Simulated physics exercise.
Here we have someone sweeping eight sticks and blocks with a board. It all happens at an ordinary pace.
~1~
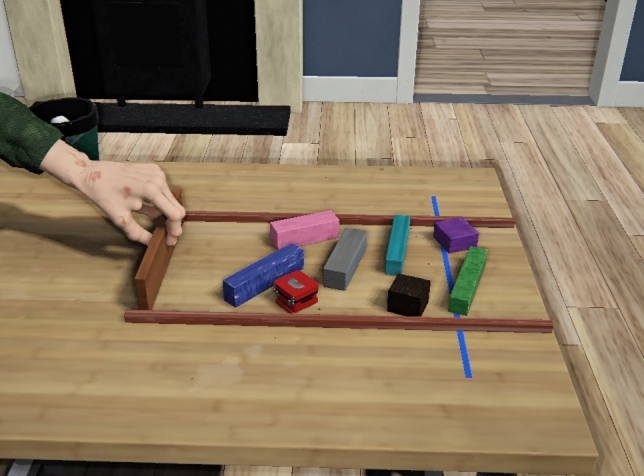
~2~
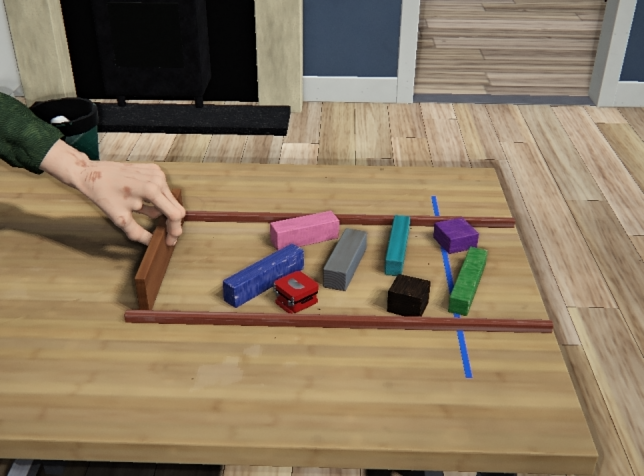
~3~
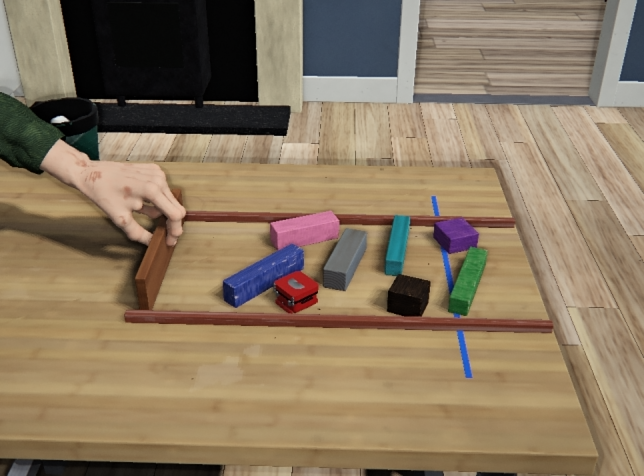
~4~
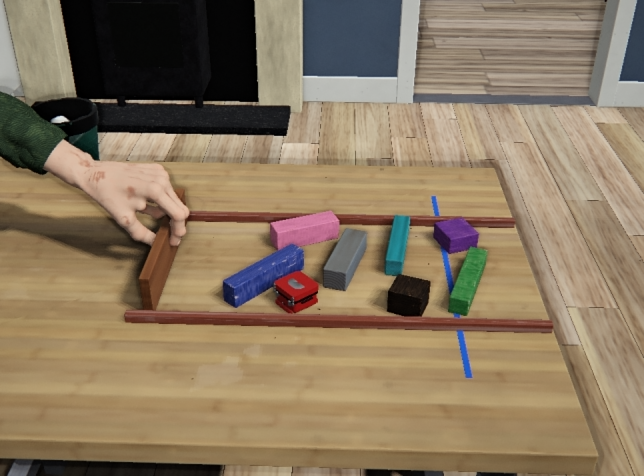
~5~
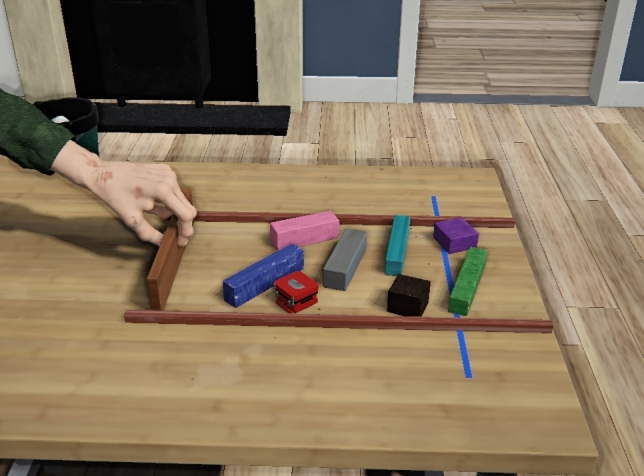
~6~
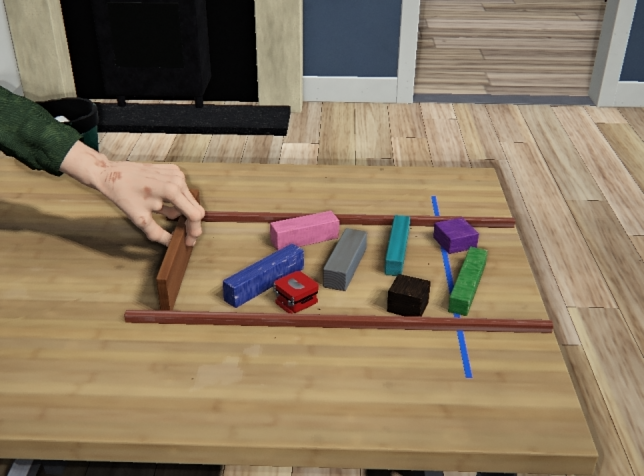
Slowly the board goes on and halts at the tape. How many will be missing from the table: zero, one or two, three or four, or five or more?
As it turns out, the number that fall off is one or two.
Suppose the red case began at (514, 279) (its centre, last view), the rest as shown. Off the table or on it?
From there it drops off.
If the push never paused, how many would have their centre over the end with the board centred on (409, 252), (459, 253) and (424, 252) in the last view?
It would be 0, 2 and 0.
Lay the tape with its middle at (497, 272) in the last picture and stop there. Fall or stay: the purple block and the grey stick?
The purple block tumbles off, the grey stick remains up.
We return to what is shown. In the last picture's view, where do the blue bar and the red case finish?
Near (460, 274) and (493, 303).
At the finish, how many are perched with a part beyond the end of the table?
1 of them.
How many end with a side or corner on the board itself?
That makes 2.
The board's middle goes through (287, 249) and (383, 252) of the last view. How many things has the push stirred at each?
3 and 8.
A little later, none off yet; green bar at rest near (469, 280); purple block at rest near (456, 235); black block at rest near (409, 297).
When it is over, the number that fall off is one or two; down, purple block and green bar.
